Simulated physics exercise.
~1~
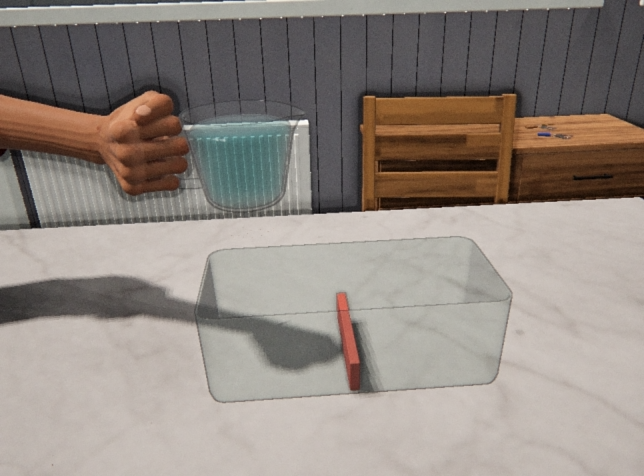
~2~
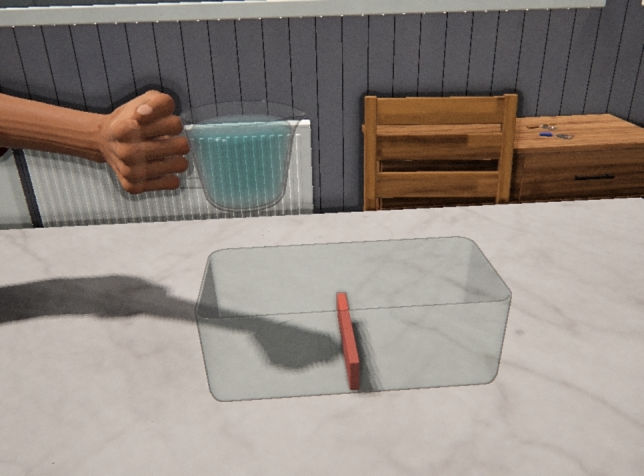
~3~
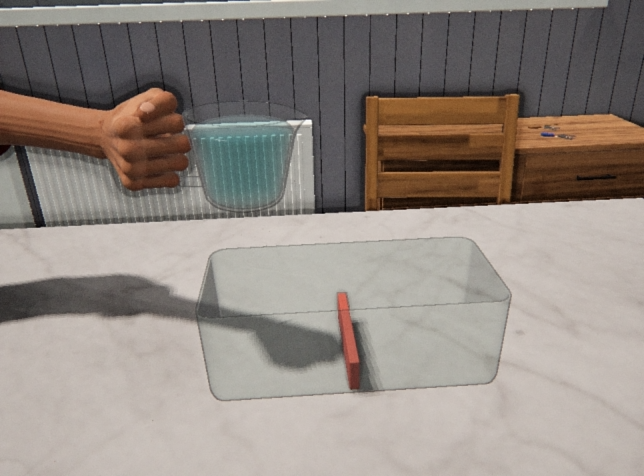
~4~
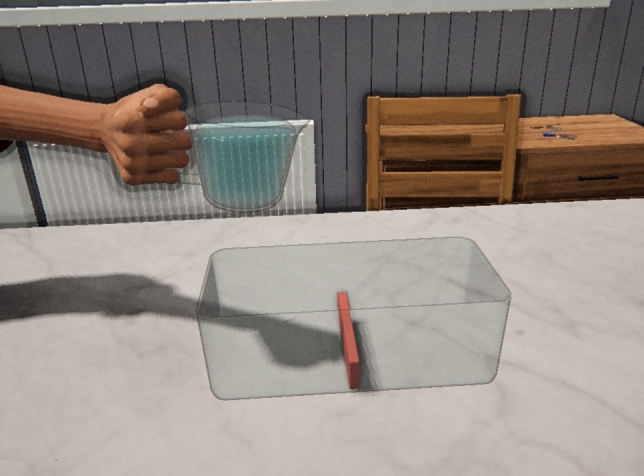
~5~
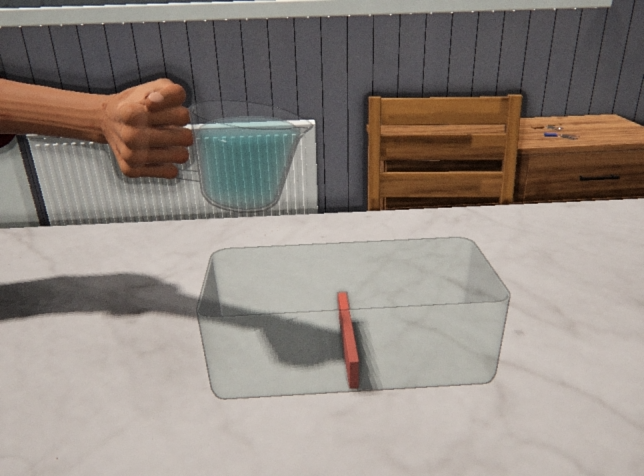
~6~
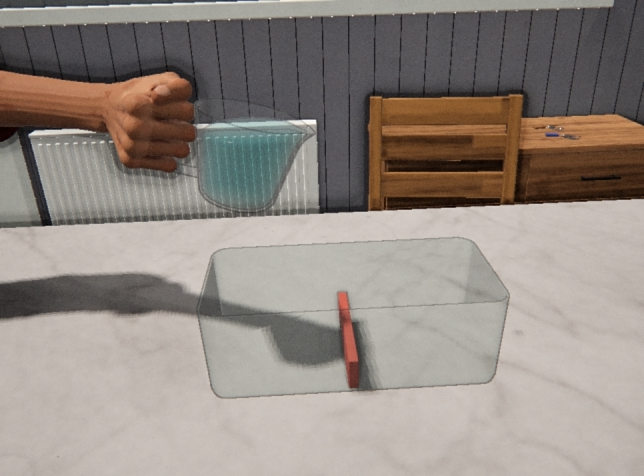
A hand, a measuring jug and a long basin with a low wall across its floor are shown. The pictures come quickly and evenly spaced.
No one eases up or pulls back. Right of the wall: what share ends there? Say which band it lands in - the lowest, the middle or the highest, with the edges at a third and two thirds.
Honestly, the portion right of the wall rises beyond two thirds.
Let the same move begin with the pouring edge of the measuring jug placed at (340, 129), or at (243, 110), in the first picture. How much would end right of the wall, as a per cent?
The first start yields 90 per cent, the second 5 per cent.
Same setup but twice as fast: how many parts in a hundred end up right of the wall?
I'd say close to 50 per cent.
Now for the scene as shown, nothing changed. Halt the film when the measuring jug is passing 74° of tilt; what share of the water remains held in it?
I'd reckon near 60 percent is still held at that tilt.
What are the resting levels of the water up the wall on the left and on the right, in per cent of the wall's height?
The left reaches some 10 %, the right about 40 %.
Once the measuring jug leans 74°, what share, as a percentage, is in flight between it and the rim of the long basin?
About 30 per cent.
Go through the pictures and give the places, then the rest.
In the first frame, it leans 0°; its right rim is at (306, 111); the water meets the walls at (188, 127) and (292, 123); the long basin's rim runs from (203, 283) to (491, 266); the wall's top is at (347, 326).
In the second frame, it leans 1°; its right rim is at (307, 112); the water meets the walls at (189, 127) and (292, 123).
In the third frame, it leans 3°; its right rim is at (308, 115); the water meets the walls at (191, 127) and (294, 125).
In the fourth frame, it leans 6°; its right rim is at (311, 119); the water meets the walls at (194, 127) and (297, 126).
In the fifth frame, it leans 10°; its right rim is at (313, 124); the water meets the walls at (197, 128) and (301, 128).
In the sixth frame, it leans 15°; its right rim is at (316, 131); the water meets the walls at (200, 131) and (307, 129).
A moment on, the measuring jug is tipped part way and 58 per cent is still to pour, 0 is left of the wall and 14 right of it.
Next, the measuring jug is tipped right over and 6 per cent is still to pour, 12 is left of the wall and 71 right of it.
Then the measuring jug is tipped right over and 0 per cent is still to pour, 23 is left of the wall and 76 right of it.
Later the measuring jug is tipped right over and 0 per cent is still to pour, 23 is left of the wall and 76 right of it.
At rest 23 per cent lies left of the wall, 76 right of it and 1 outside.
